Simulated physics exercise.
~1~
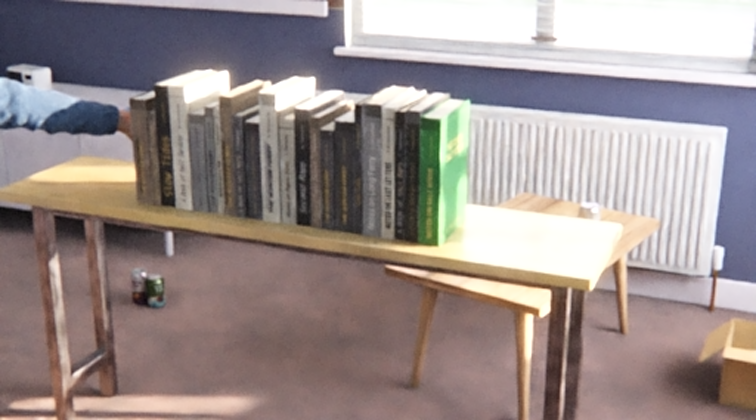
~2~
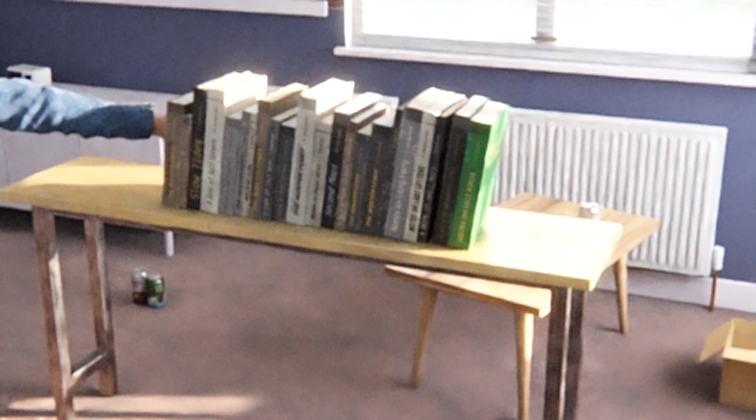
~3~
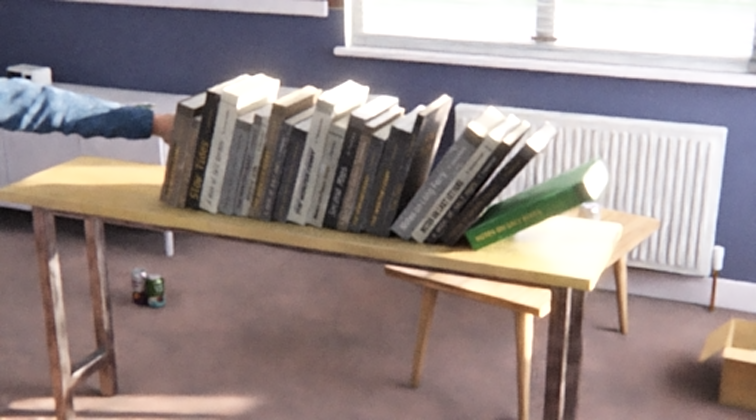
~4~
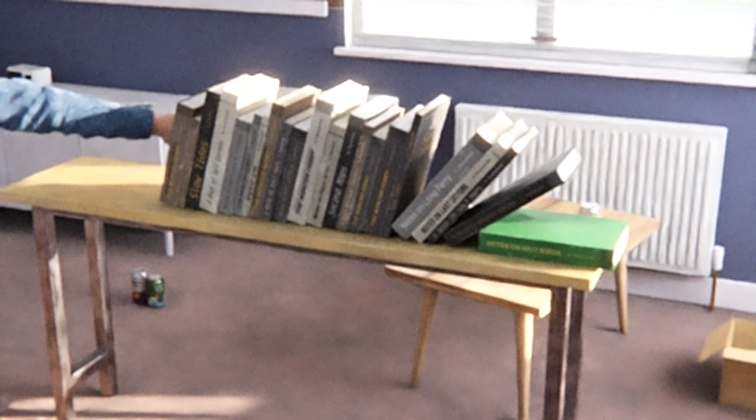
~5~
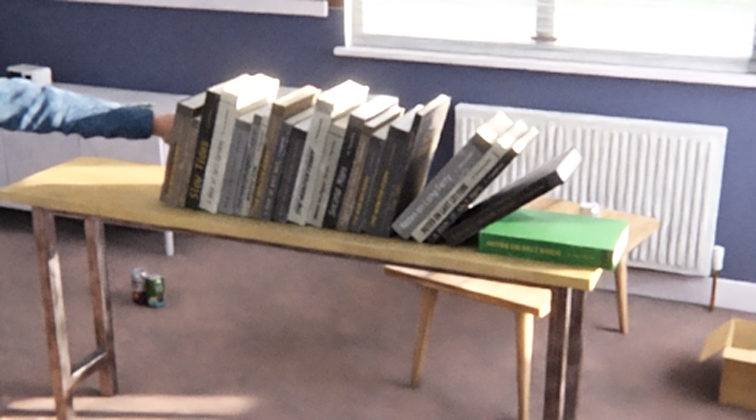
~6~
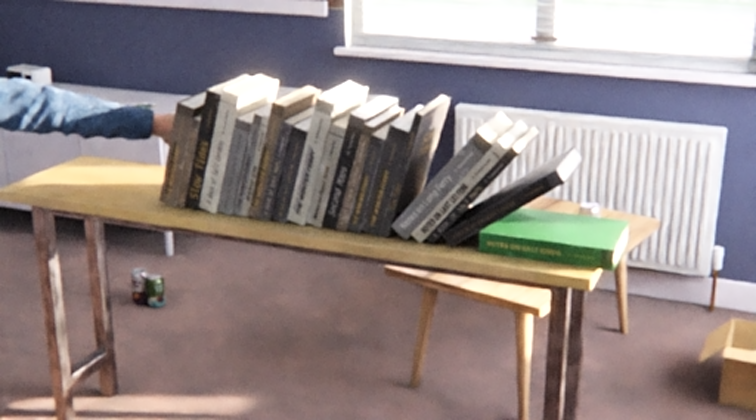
An arm in a blue denim sleeve reaches in from the left to the end of a row of upright books on a pale wooden table, seen from a still viewpoint in a room with purple-blue walls and a white radiator. The books are mostly grey, black and white, with a green one at the right end. The hand pushes the row rightward, and the books begin to lean. The green book tips over and lands flat near the table's right edge. Several dark and grey books slant behind it, and everything rests, still on the table.
